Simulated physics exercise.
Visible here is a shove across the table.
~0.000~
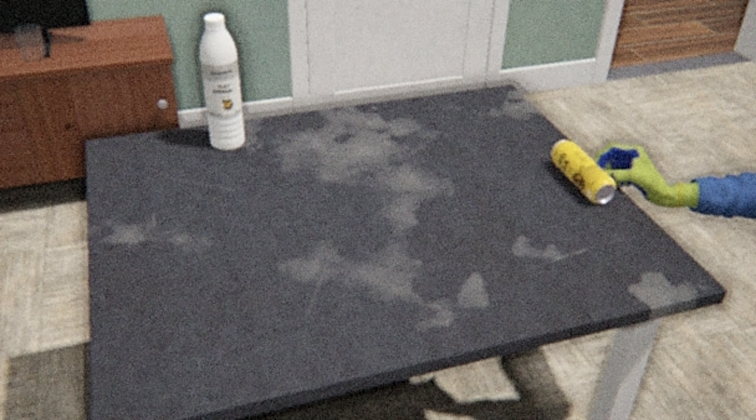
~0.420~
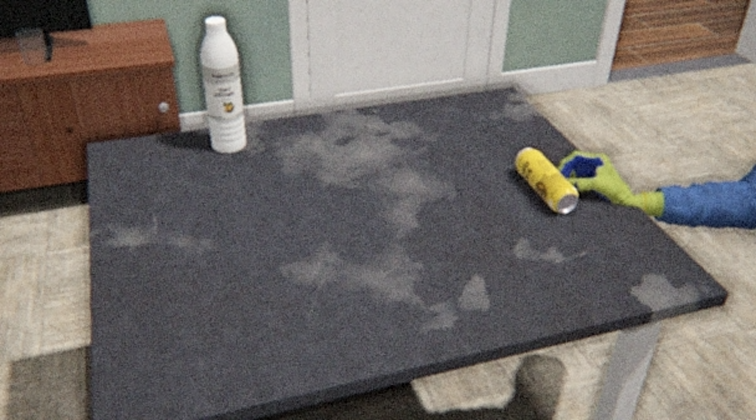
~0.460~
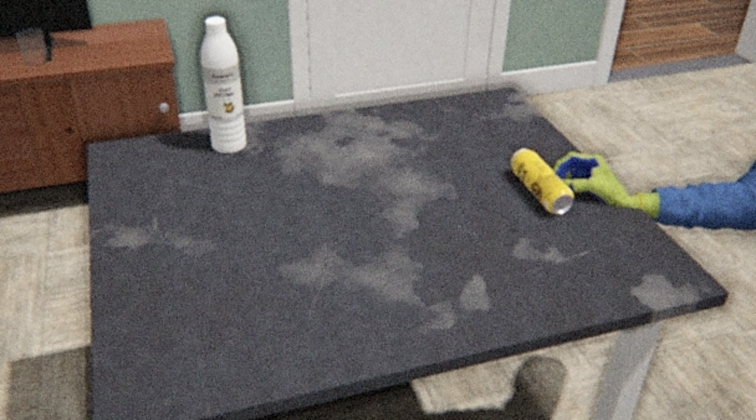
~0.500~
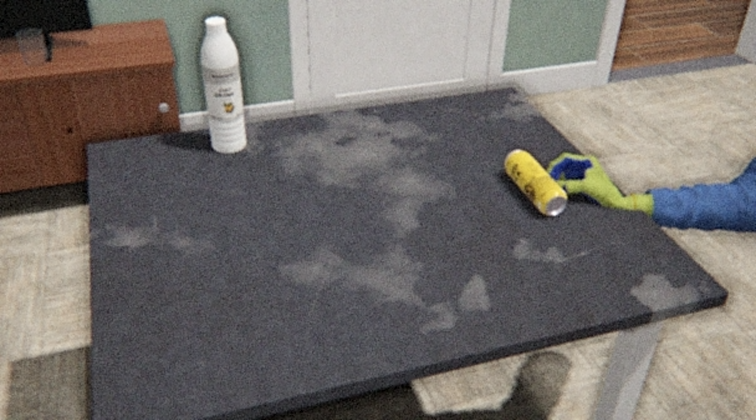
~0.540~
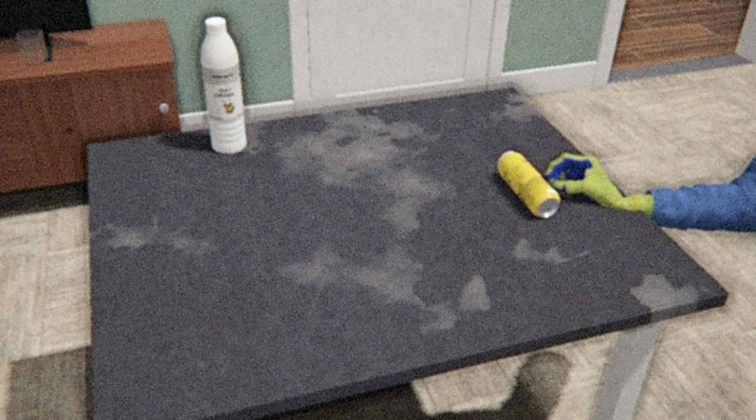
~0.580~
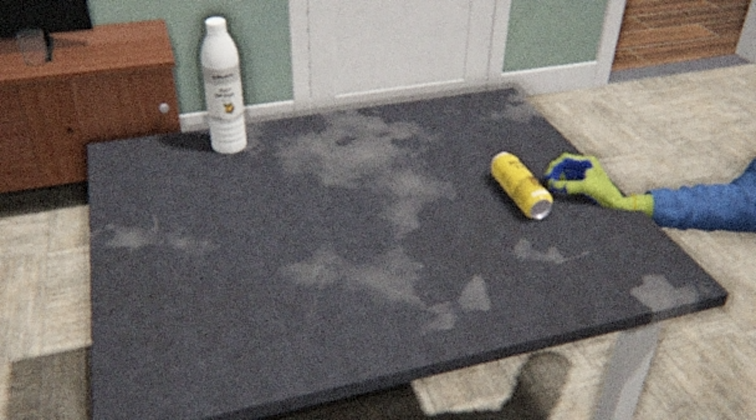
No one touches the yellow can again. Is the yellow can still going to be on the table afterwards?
Yes, it is still there.
After 0.68 s, yellow can shifted about its own width near (504, 188).
After 0.98 s, yellow can shifted well along near (463, 195).
After 1.28 s, yellow can shifted well along near (438, 199).
In the end (1.9 s), moved from the start, yellow can. At the end, from the last picture's camera, yellow can near (429, 201).
